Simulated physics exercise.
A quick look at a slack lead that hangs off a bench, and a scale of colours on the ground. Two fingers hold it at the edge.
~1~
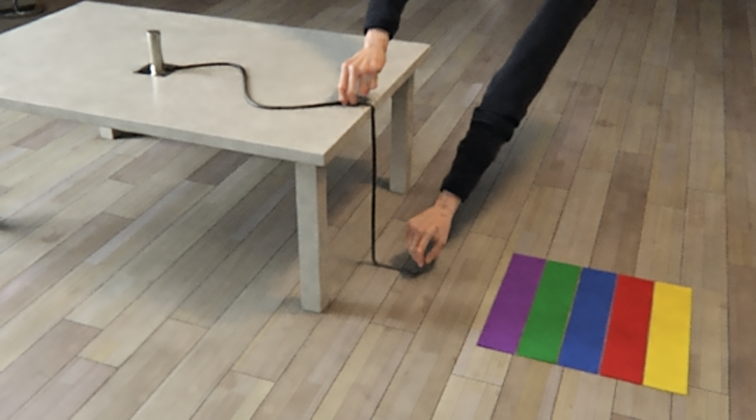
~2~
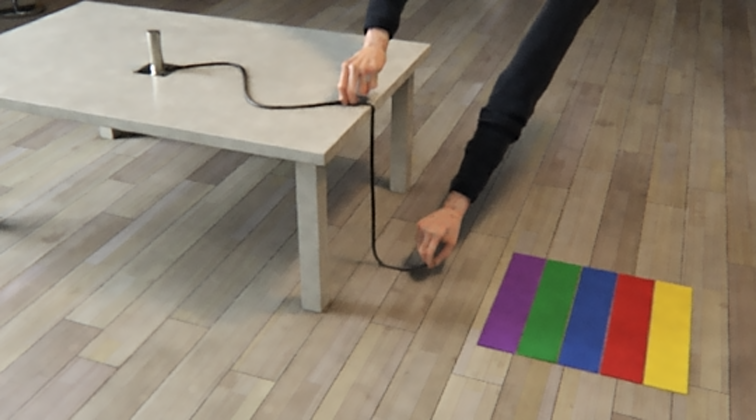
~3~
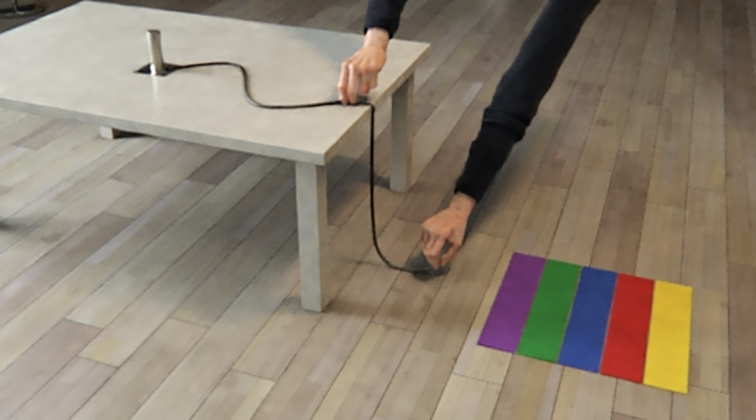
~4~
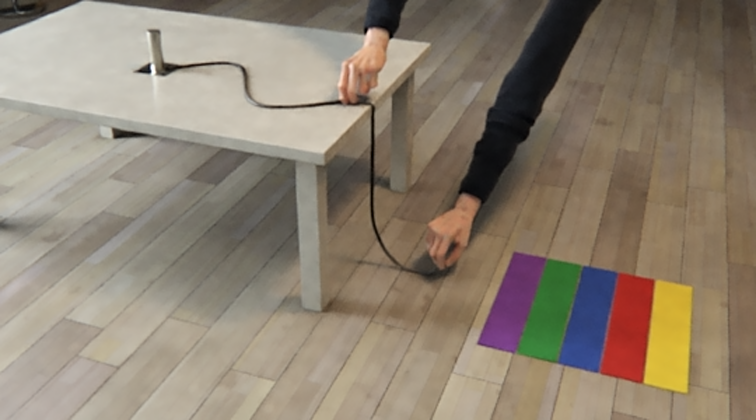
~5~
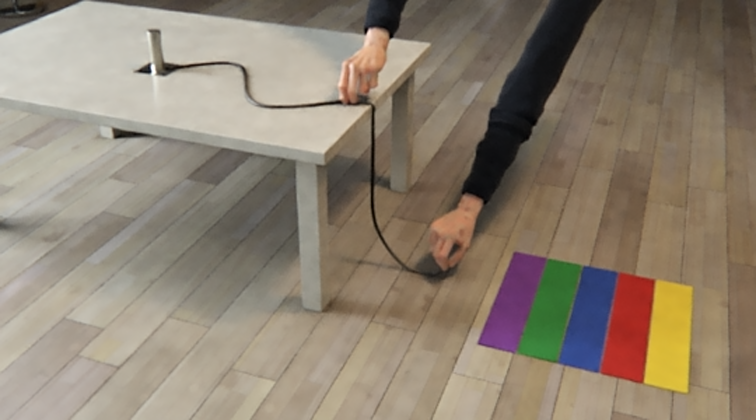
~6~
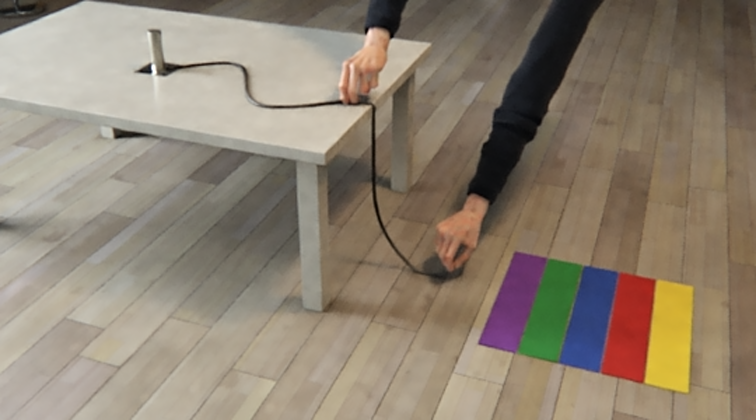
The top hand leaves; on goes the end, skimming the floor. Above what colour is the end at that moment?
The end stops over the red strip.
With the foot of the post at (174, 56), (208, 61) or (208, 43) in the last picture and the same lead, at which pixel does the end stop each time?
In that order: (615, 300), (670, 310) and (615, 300).
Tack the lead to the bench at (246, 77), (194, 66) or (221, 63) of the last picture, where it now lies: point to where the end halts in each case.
Near (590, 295), (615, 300) and (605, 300).
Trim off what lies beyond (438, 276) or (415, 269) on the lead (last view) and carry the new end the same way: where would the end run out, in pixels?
Try by try, around (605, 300) and (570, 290).
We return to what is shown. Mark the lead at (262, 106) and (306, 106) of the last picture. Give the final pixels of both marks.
Near (336, 100) and (375, 111).
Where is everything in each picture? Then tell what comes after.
The first frame shows end (424, 262); purple (502, 330); green (542, 340); blue (582, 349); red (624, 359); yellow (667, 369).
The second frame shows end (434, 263); lead through (205, 65) (245, 81) (277, 108) (362, 103) (372, 176) (374, 250).
The third frame shows end (439, 264).
The fourth frame shows end (445, 265); lead through (205, 64) (245, 80) (277, 107) (363, 103) (372, 175) (385, 250).
The fifth frame shows end (448, 265).
The sixth frame shows end (454, 267); lead through (206, 64) (246, 80) (278, 107) (363, 103) (374, 175) (396, 249).
A little later, end near (544, 285); over green.
Next, end near (597, 297); over blue.
When it is tight, end near (631, 304); over red. It gets as far as the red strip.
